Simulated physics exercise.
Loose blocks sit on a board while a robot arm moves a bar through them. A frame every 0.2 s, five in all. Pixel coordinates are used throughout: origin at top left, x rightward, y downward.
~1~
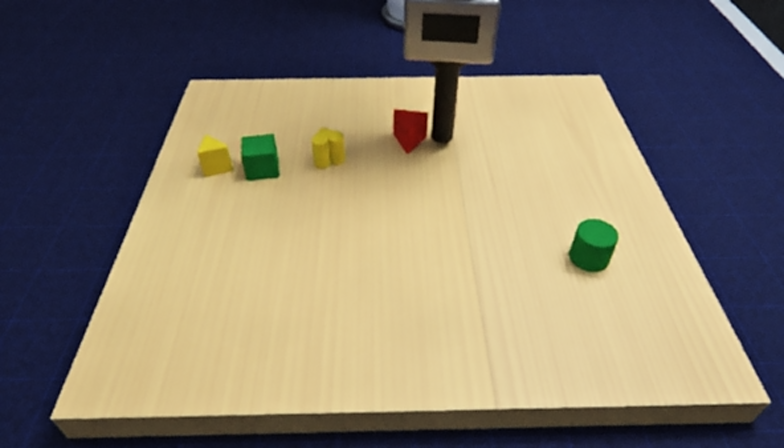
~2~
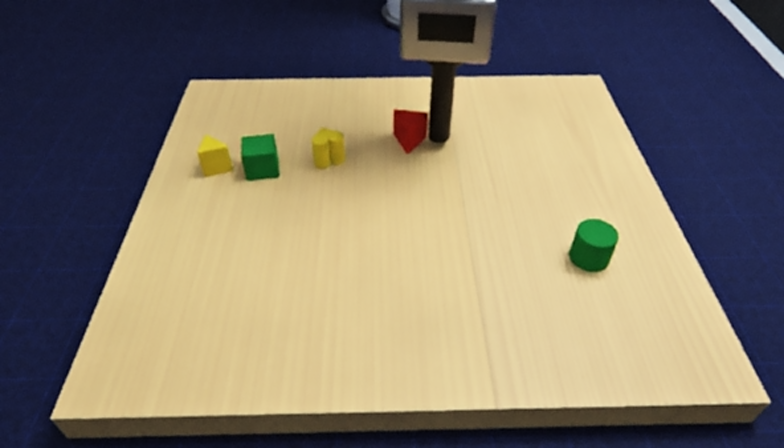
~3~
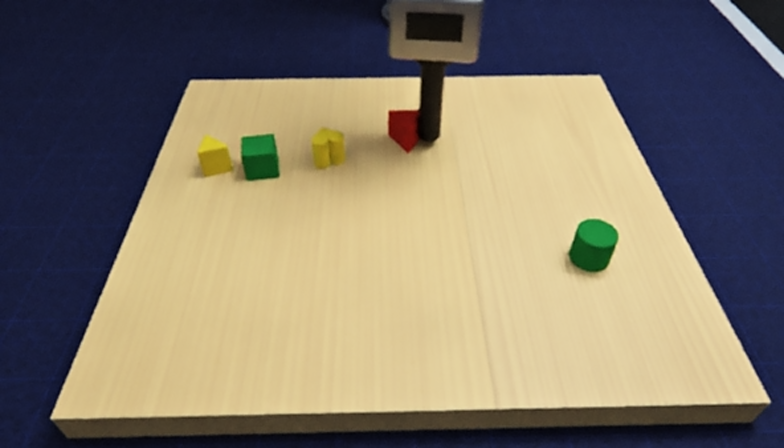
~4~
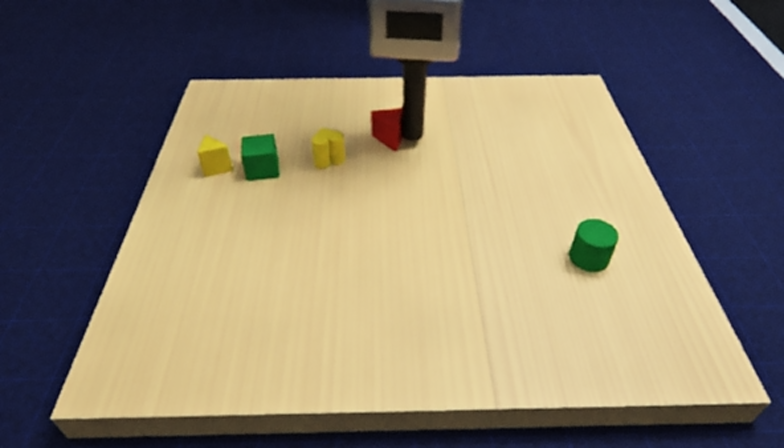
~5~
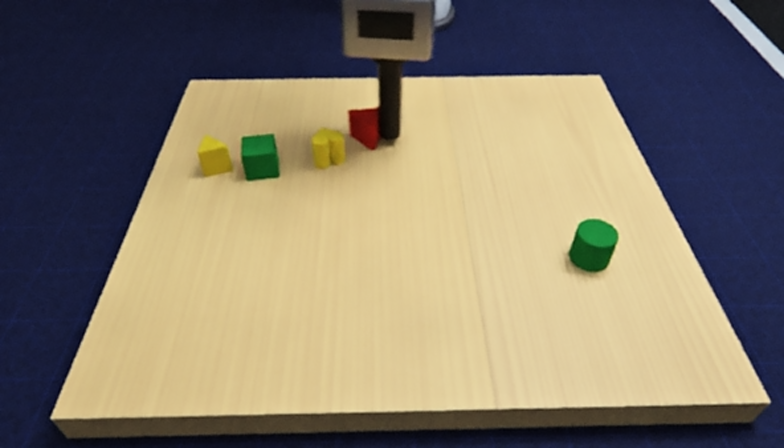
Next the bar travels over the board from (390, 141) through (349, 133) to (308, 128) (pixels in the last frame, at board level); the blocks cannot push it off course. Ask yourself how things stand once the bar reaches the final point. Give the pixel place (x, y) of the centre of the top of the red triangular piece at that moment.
It ends at (285, 110).
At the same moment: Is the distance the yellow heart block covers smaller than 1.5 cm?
I believe so.
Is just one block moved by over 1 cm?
In short: Yes.
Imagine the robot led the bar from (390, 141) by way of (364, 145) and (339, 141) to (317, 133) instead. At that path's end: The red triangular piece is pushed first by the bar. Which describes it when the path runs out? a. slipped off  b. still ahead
I choose b.
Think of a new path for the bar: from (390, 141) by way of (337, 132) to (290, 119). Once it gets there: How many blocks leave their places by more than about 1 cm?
The way I see it, the answer is one.
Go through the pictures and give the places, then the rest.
In the first frame, bar tip at (442, 137); block tops, yellow heart block at (327, 135); red triangular piece at (410, 116).
In the second frame, bar at (439, 137); blocks unchanged.
In the third frame, bar at (429, 136); red triangular piece at (407, 116).
In the fourth frame, bar at (413, 134); red triangular piece at (391, 115).
In the fifth frame, bar at (390, 134); yellow heart block at (327, 135); red triangular piece at (368, 114).
On the path given first. One third of the way, bar at (362, 129); red triangular piece at (338, 111), turned 20° anticlockwise.
Two thirds of the way, bar at (334, 124); red triangular piece at (310, 109), turned 35° anticlockwise.
At the end, bar at (307, 121); yellow heart block in place; red triangular piece at (285, 110), turned 55° anticlockwise.
